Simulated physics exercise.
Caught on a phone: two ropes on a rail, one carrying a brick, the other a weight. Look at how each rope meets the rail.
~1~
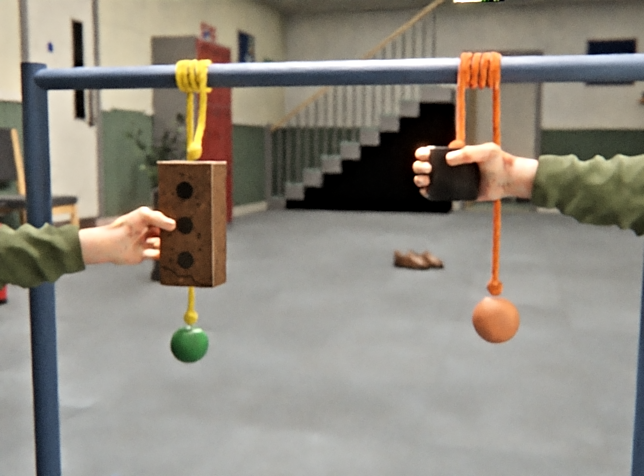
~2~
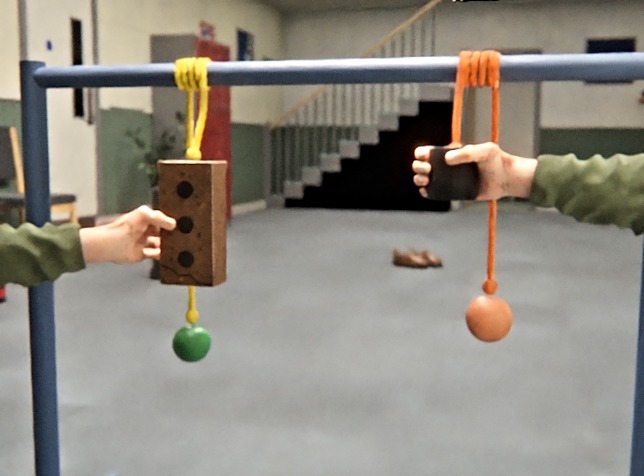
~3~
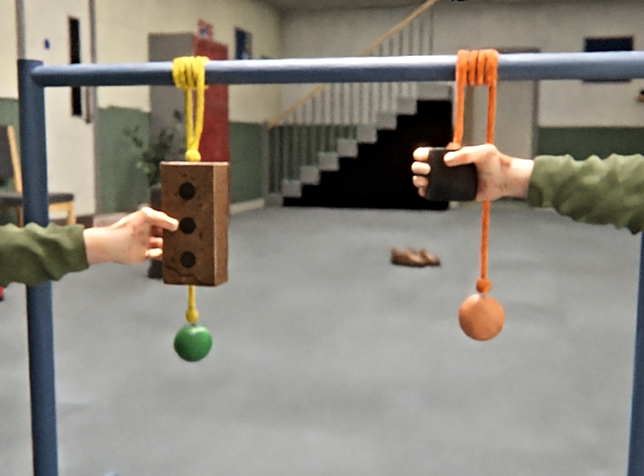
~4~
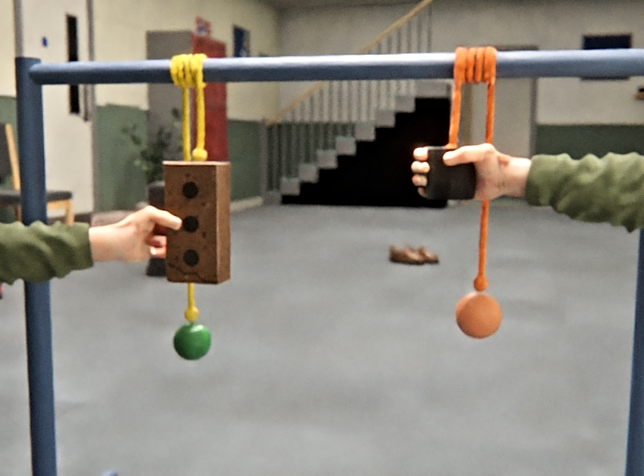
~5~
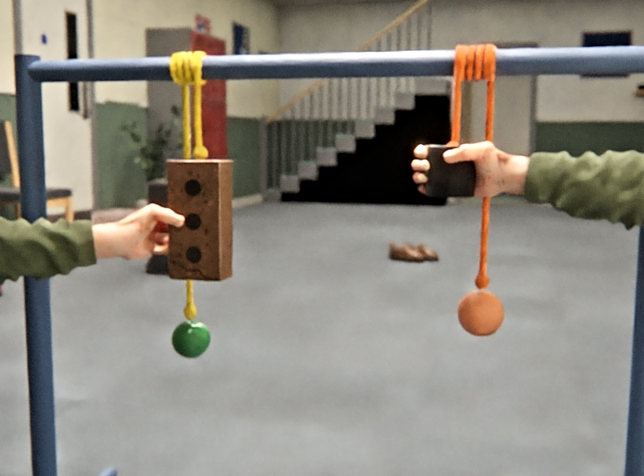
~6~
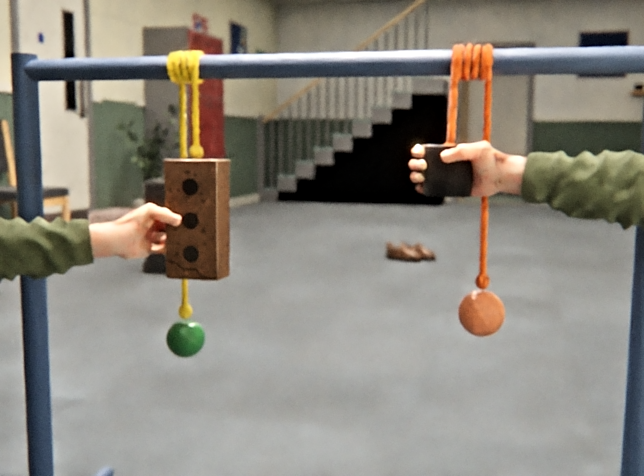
Two hands hold a brick and a dark object while round things sway slightly on ropes.
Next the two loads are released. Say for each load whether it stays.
Outcome: The brick is held, the weight keeps its height.
Then, 0.22 s after the last picture, brick hanging near (198, 221); weight hanging near (450, 176).
Then, 0.50 s after the last picture, brick hanging near (197, 221); weight hanging near (457, 181).
Then, 1.02 s after the last picture, brick hanging near (196, 222); weight hanging near (452, 181).
At rest, brick hanging near (197, 222); weight hanging near (455, 179). The brick keeps its height and the weight stays hanging.
